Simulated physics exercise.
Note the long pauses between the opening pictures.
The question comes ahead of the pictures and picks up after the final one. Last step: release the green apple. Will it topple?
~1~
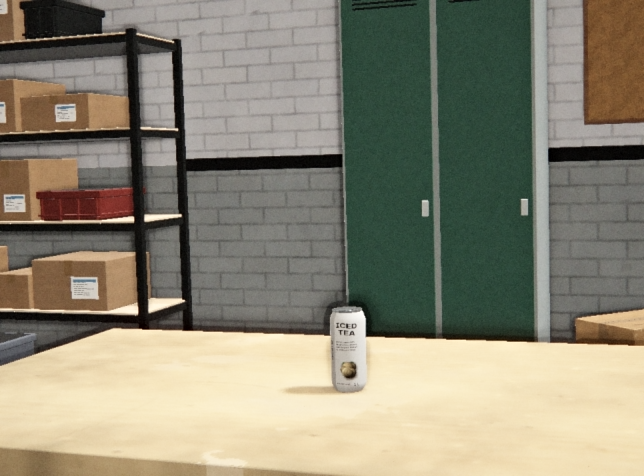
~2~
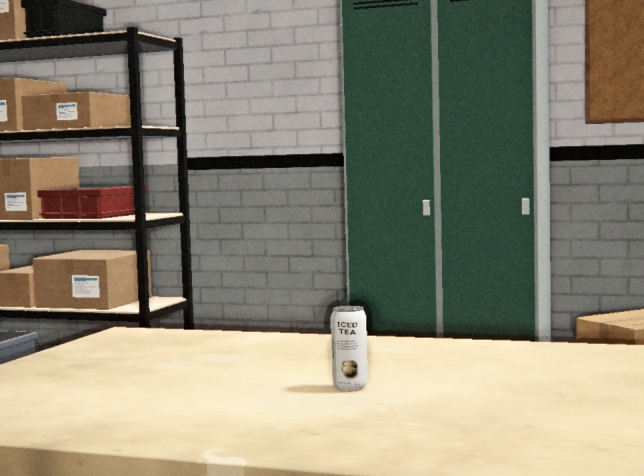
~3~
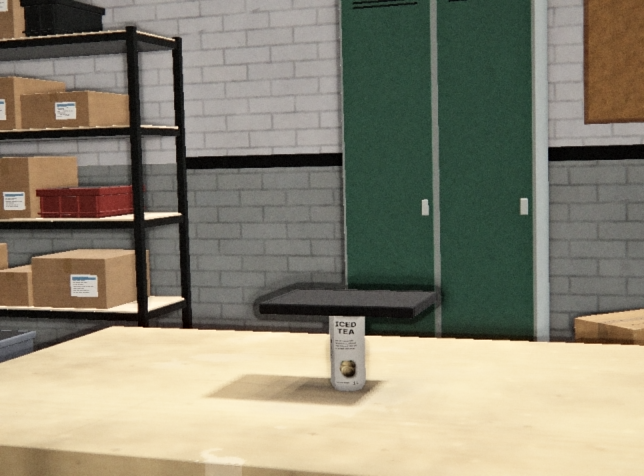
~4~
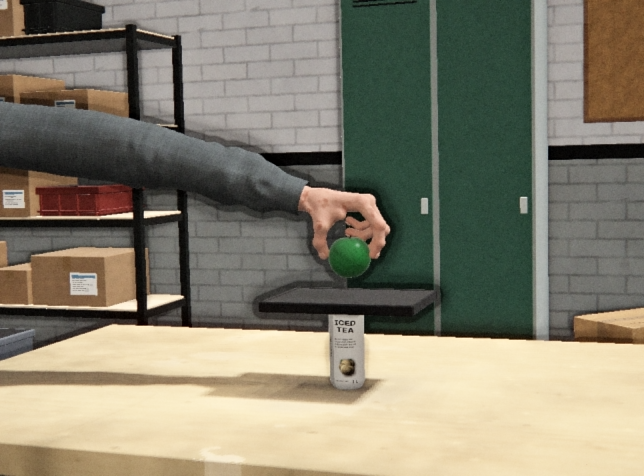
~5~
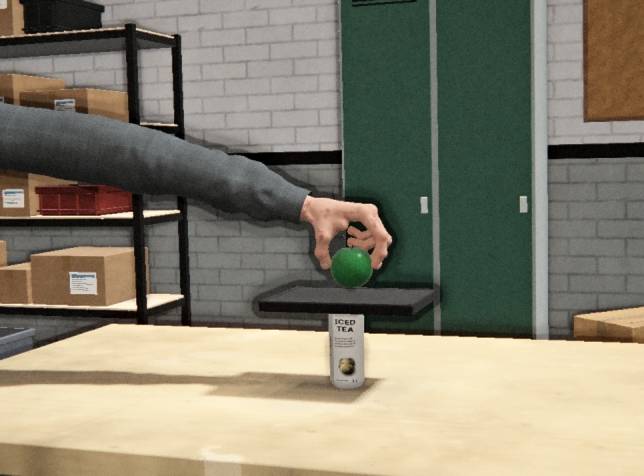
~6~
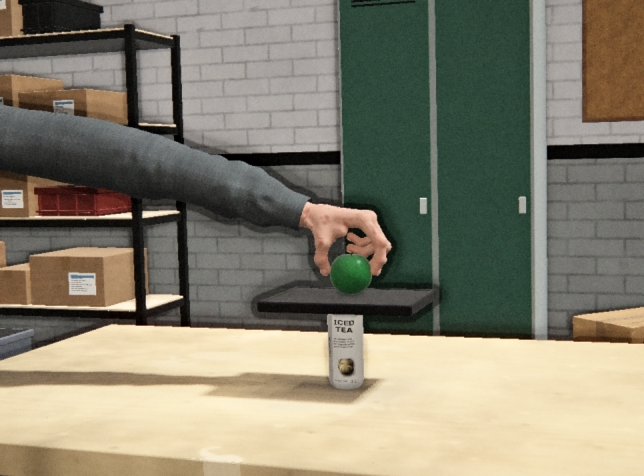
No - carries the load.
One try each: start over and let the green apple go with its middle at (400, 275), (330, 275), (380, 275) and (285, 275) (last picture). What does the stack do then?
The stack tumbles down the first time, remains standing the second, tumbles down the third and tumbles down the fourth.
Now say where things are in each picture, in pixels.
In the first frame, the last thing is not in view yet.
In the second frame, the last thing is not in view yet.
In the third frame, the last thing is not in view yet; black lid (351, 302).
In the fourth frame, still above its spot; green apple (350, 257); black lid (350, 301).
In the fifth frame, still above its spot; green apple (352, 267); black lid (350, 300).
In the sixth frame, in place under the hand; green apple (351, 274); black lid (349, 301).
Then, 0.30 s on from there, no change.
Then, 0.70 s on from there, green apple resting near (351, 274).
In the end, all 3 unmoved. At the end, from the last picture's camera, green apple near (351, 274). The stack keeps its balance.
